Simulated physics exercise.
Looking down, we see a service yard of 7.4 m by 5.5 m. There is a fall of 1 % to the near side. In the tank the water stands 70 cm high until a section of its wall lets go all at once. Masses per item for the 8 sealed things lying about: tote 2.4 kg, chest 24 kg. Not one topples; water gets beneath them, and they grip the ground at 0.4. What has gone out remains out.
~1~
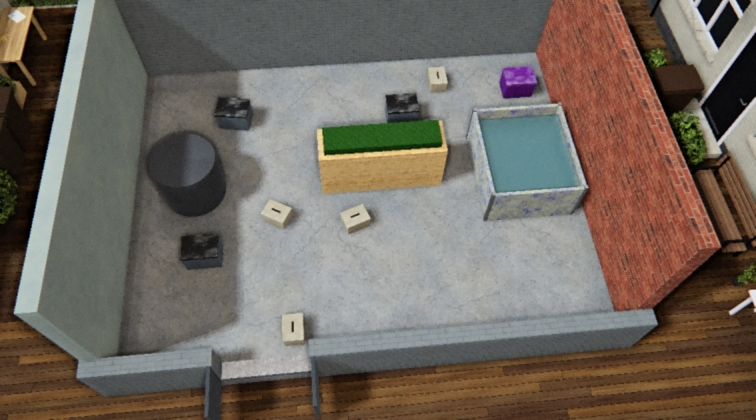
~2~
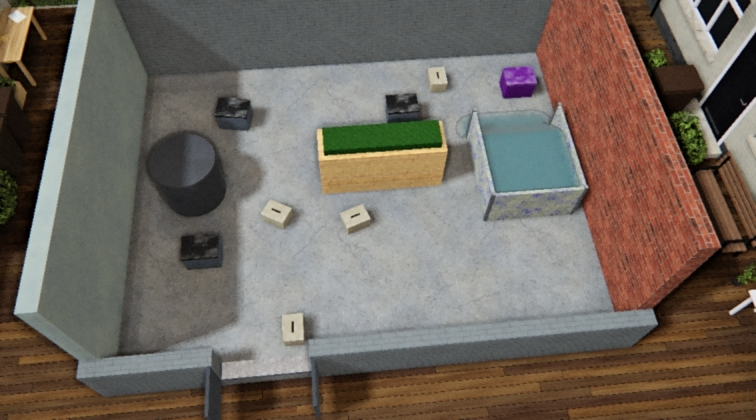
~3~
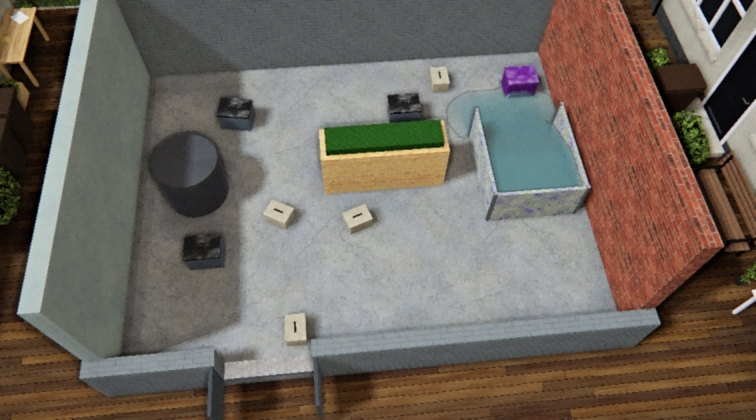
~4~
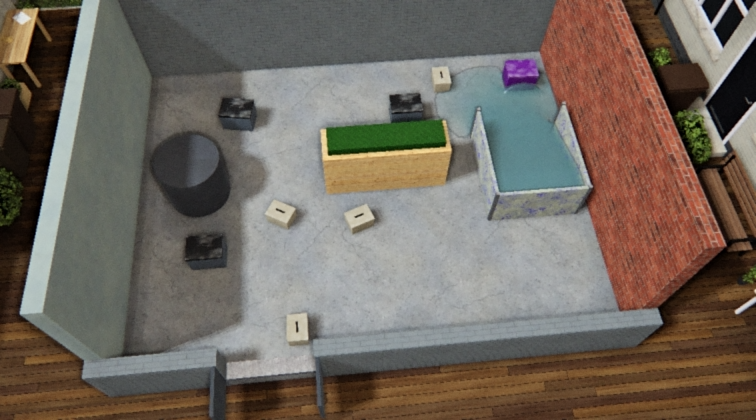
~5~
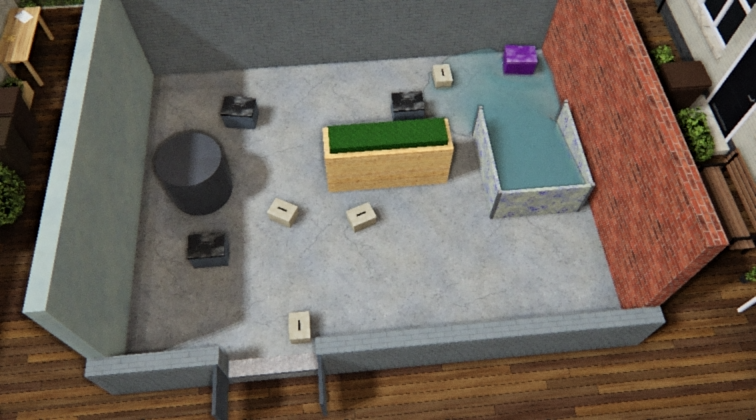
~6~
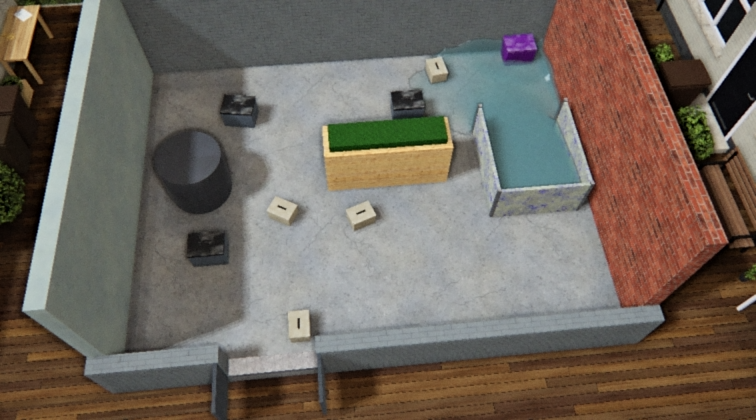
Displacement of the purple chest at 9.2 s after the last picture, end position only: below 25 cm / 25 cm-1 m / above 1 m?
Above 1 m.
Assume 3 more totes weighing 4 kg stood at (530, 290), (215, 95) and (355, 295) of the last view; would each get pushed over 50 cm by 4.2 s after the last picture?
Going through them in the order asked, they come out shy of the mark, clear of the mark and shy of the mark.
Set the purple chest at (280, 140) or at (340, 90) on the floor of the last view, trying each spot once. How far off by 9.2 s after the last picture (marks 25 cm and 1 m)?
Moved partway; swept far.
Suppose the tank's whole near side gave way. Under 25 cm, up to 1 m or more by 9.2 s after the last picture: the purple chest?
Result: Purple chest essentially stationary.
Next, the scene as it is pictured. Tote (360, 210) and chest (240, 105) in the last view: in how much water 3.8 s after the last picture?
Roughly 0 and 7 cm.
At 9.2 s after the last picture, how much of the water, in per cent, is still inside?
I'd say some 96 percent hasn't gone yet.
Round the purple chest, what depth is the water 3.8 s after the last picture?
Depth approx. 6 cm.
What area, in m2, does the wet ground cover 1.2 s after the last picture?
Wet area: Approx. 10.0 m2.
Then, 1.2 s after the last picture the purple chest is near (508, 46), 0.5 m from its start, afloat; 0 of 8 are out; 2 afloat.
Then, 3.8 s after the last picture the purple chest is near (397, 90), 2.4 m from its start, aground; 0 of 8 are out; 1 afloat.
Then, 6.2 s after the last picture the purple chest is near (388, 94), 2.5 m from its start, aground; 1 of 8 are out; 0 afloat.
Then, 9.2 s after the last picture the purple chest is near (388, 94), 2.5 m from its start, aground; 1 of 8 are out; 2 afloat.
